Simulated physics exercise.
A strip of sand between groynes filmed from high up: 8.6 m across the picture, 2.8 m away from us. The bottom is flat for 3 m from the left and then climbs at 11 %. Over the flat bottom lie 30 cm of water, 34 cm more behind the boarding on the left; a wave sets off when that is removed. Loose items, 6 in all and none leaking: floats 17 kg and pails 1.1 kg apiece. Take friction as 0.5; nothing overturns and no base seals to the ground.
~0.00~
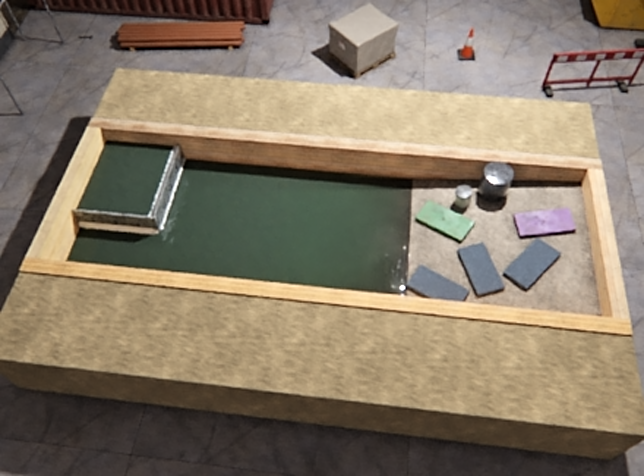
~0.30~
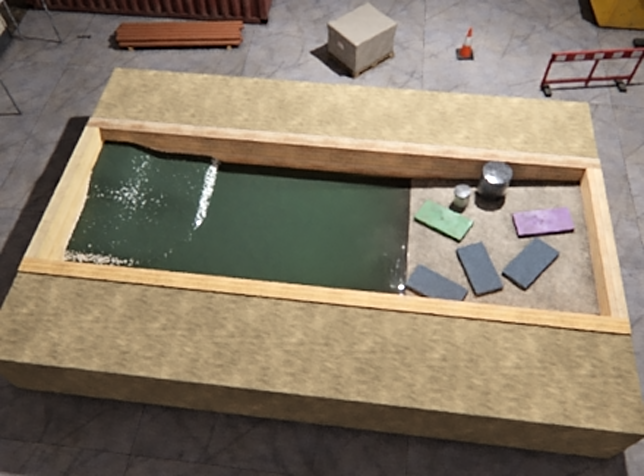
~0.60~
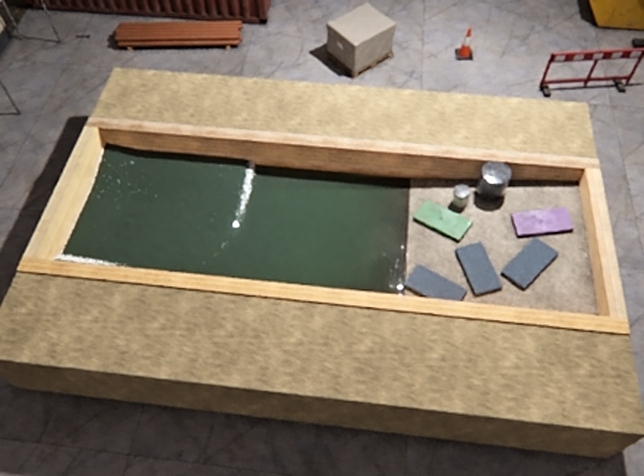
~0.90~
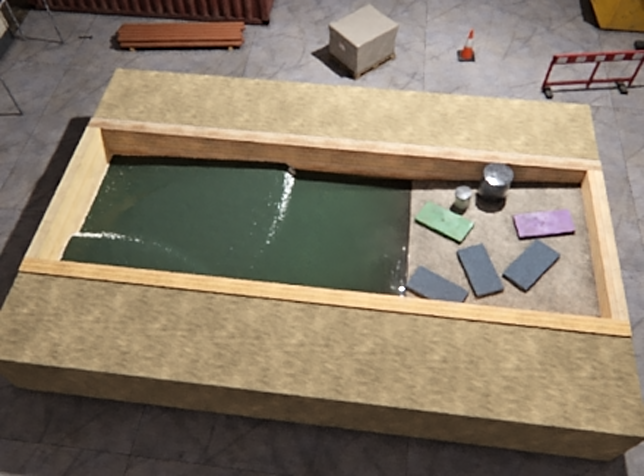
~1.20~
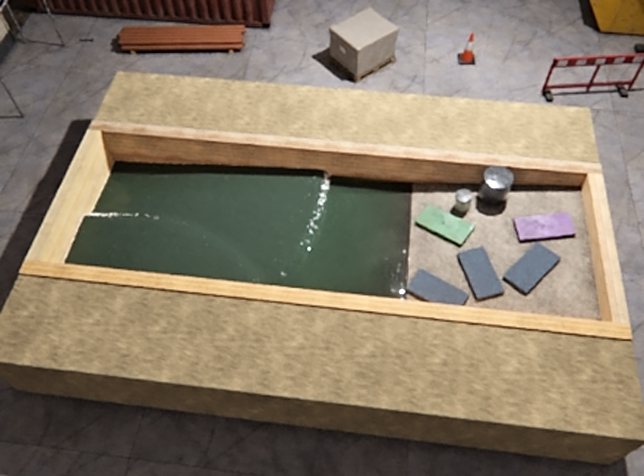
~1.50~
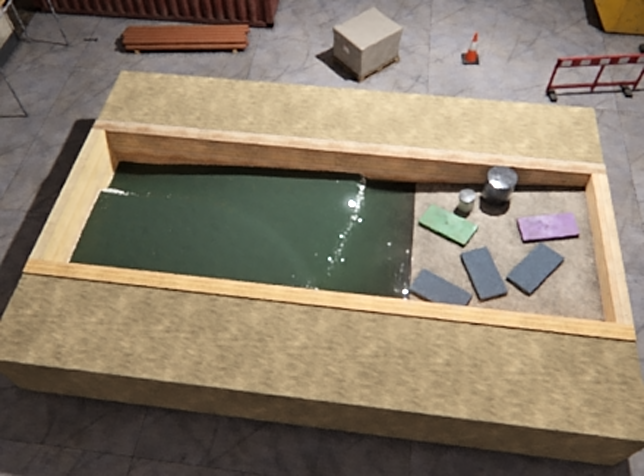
A low ripple crossed the dark green water from left to right after the block at the left end disappeared, while the green and purple floats, gray slabs and two pails stayed put on the sand.
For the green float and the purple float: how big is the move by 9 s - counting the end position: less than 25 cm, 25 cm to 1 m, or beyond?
Green float gets carried off; purple float barely shifts.
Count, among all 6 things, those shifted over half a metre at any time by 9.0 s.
4 of them.
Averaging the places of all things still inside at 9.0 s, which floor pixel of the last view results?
At about (402, 240).
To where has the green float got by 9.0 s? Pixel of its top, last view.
Around (312, 206).
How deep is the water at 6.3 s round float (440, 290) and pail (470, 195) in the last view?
Roughly 19 and 2 cm.
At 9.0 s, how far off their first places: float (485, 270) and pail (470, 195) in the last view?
In turn: 250 cm, 100 cm.
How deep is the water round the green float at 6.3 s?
Roughly 13 cm.
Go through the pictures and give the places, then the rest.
In the first frame, the green float at (445, 220), on the bottom; the purple float at (545, 222) rests on the ground; 15.8 m2 under water; 0 of 6 have shifted.
In the second frame, the green float at (444, 219) rests on the ground; the purple float at (544, 221), on the bottom; 15.8 m2 under water; 0 of 6 have shifted.
In the third frame, the green float at (443, 219) rests on the ground; the purple float at (543, 221), on the bottom; water covers 15.8 m2; 0 of 6 have shifted.
In the fourth frame, the green float at (445, 221), on the bottom; the purple float at (545, 223) rests on the ground; 15.8 m2 under water; 0 of 6 have shifted.
In the fifth frame, the green float at (445, 224), on the bottom; the purple float at (545, 226), on the bottom; 15.8 m2 under water; 0 of 6 have shifted.
In the sixth frame, the green float at (448, 224), on the bottom; the purple float at (549, 226), on the bottom; water covers 15.8 m2; 0 of 6 have shifted.
After 2.1 s the green float is near (448, 224), 0.0 m from its start, aground; the purple float is near (549, 226), 0.0 m from its start, aground; 0 afloat.
After 4.0 s the green float is near (454, 212), 0.2 m from its start, afloat; the purple float is near (549, 226), 0.0 m from its start, aground; 4 afloat.
After 6.3 s the green float is near (345, 217), 1.8 m from its start, afloat; the purple float is near (549, 226), 0.0 m from its start, aground; 2 afloat.
After 9.0 s the green float is near (312, 206), 2.4 m from its start, afloat; the purple float is near (549, 226), 0.0 m from its start, aground; 4 afloat.
